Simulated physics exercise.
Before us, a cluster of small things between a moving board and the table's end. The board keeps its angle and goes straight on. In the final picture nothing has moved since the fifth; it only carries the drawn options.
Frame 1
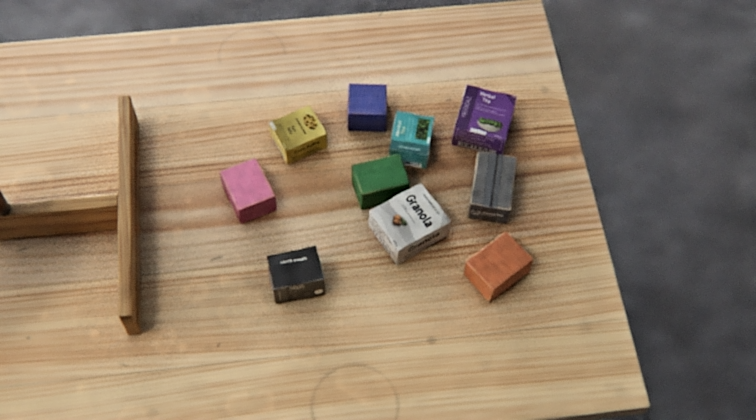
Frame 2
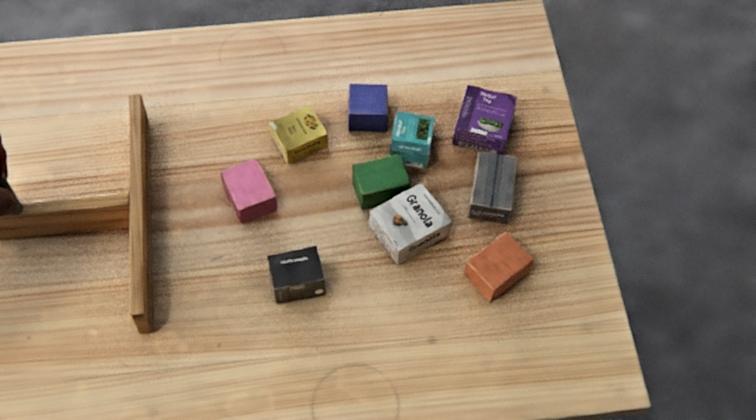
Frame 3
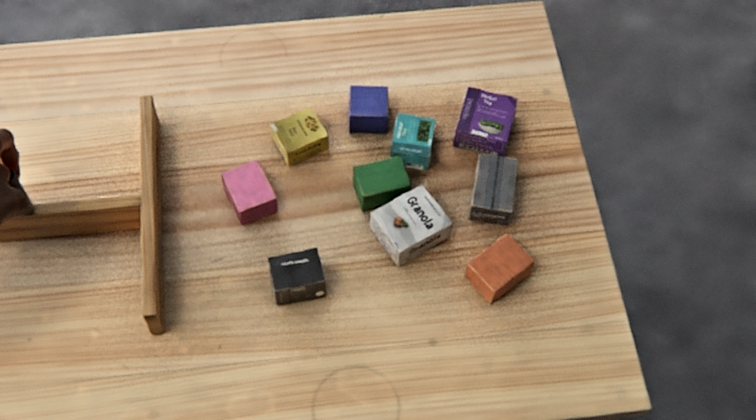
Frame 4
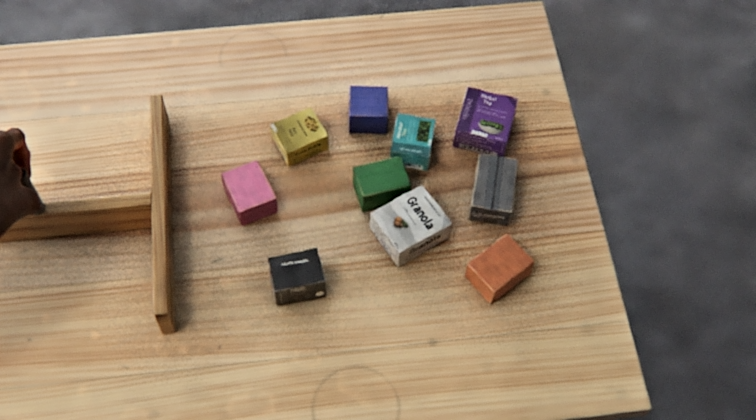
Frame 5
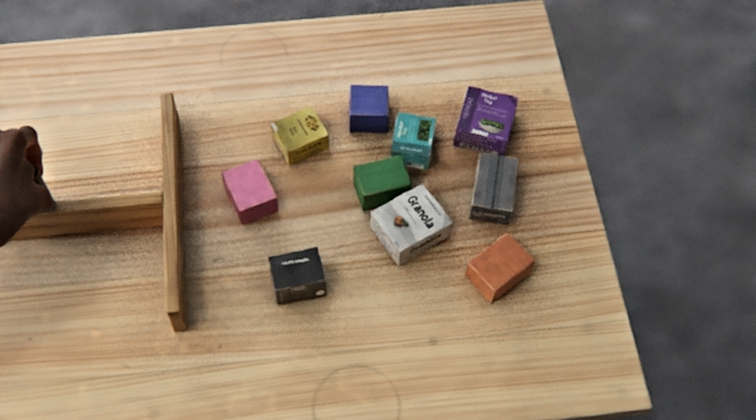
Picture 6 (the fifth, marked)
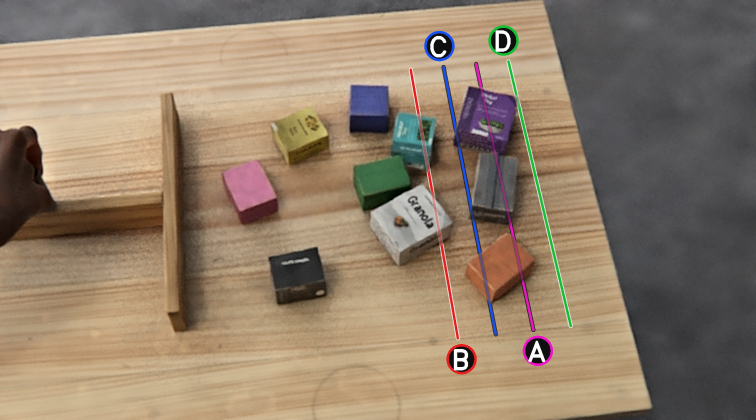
A hand slides a wooden board slowly right across the table toward small boxes and blocks.
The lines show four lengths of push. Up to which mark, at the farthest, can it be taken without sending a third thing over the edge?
A.
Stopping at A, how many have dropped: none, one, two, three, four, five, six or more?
In all, two.
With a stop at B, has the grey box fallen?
No.
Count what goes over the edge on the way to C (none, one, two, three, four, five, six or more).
The count is none.
On the marked copy, A at (503, 187); B at (433, 194); C at (468, 191); D at (537, 184).
Following A. Soon after the start, board (291, 184); black box (334, 273); yellow packet (317, 137).
Later, board (413, 172); purple packet (517, 112); grey box (526, 177).
In the end, board (502, 164); purple packet over the edge; grey box over the edge; two fallen.
As for the rest, B is within the limit but short; C is within the limit but short; D drops six.
